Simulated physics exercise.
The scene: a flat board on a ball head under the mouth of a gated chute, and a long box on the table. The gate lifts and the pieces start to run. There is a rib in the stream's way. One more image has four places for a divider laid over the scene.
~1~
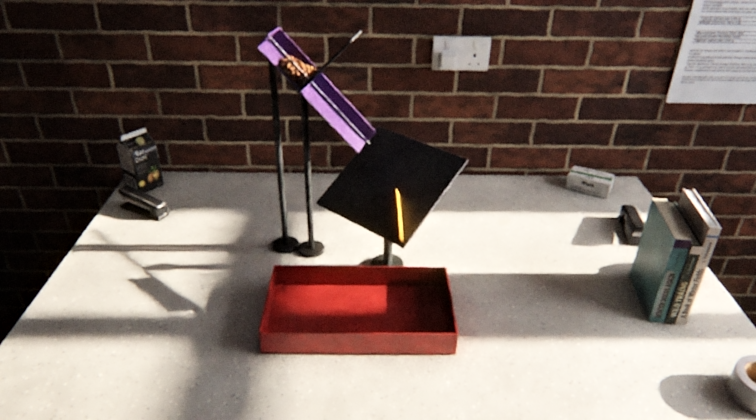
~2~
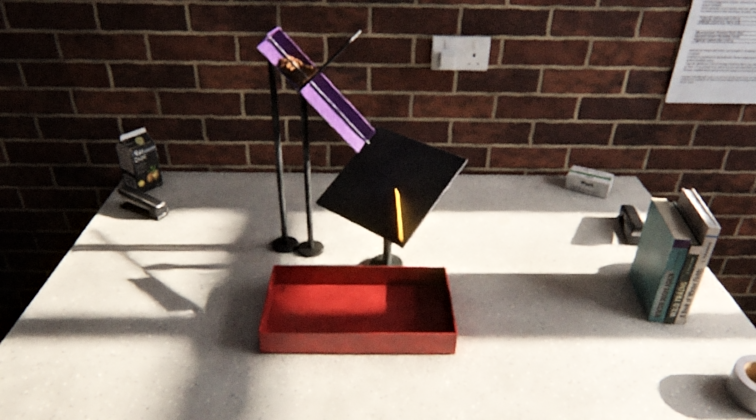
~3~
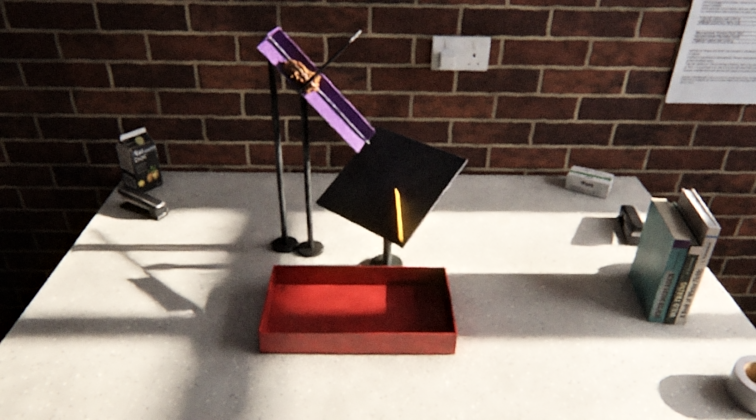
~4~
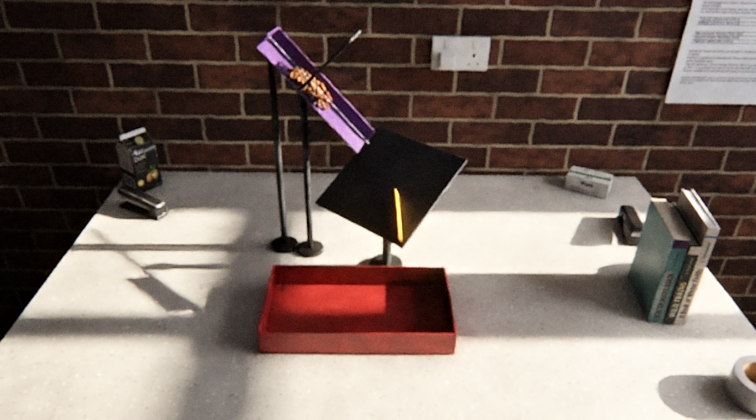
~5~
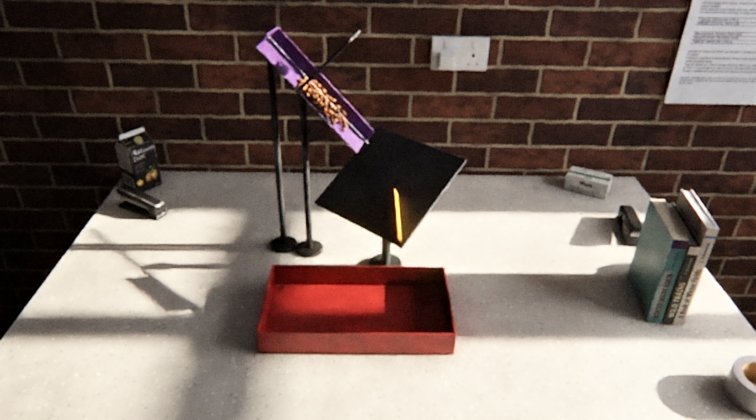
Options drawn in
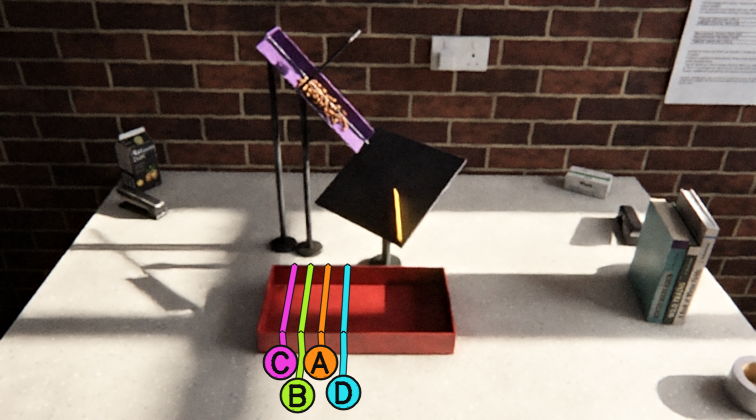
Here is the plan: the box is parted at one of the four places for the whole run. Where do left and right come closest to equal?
Best: D.
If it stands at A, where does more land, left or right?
The right side.
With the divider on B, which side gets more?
The right side.
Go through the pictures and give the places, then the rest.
Load behind the gate at (300, 71), cereal balls; lip of the chute at (362, 148), sloping fairly steeply, in the first picture.
Middle of the board at (389, 182), tilted fairly steeply; middle of its low edge at (356, 224); of its high edge at (420, 142), in the second picture.
Front corners of the box at (259, 332) and (457, 334), empty; front of the load at (315, 90), in the third picture.
Middle of the load at (313, 87); its front at (327, 106), about a third of the way to the lip; rib from (395, 189) to (398, 237), in the fourth picture.
Middle of the load at (322, 98); its front at (343, 130), about two thirds of the way to the lip, in the fifth picture.
On the marked copy, line A crosses the front rim at (321, 333); line B crosses the front rim at (301, 332); line C crosses the front rim at (282, 332); line D crosses the front rim at (343, 333).
Choosing A, of what is caught, about a quarter on the left of the divider, most on the right.
Choosing B, of what is caught, a small part on the left of the divider, nearly all on the right.
Choosing C, of what is caught, a small part on the left of the divider, nearly all on the right.
Choosing D, of what is caught, about half on the left of the divider, about half on the right.
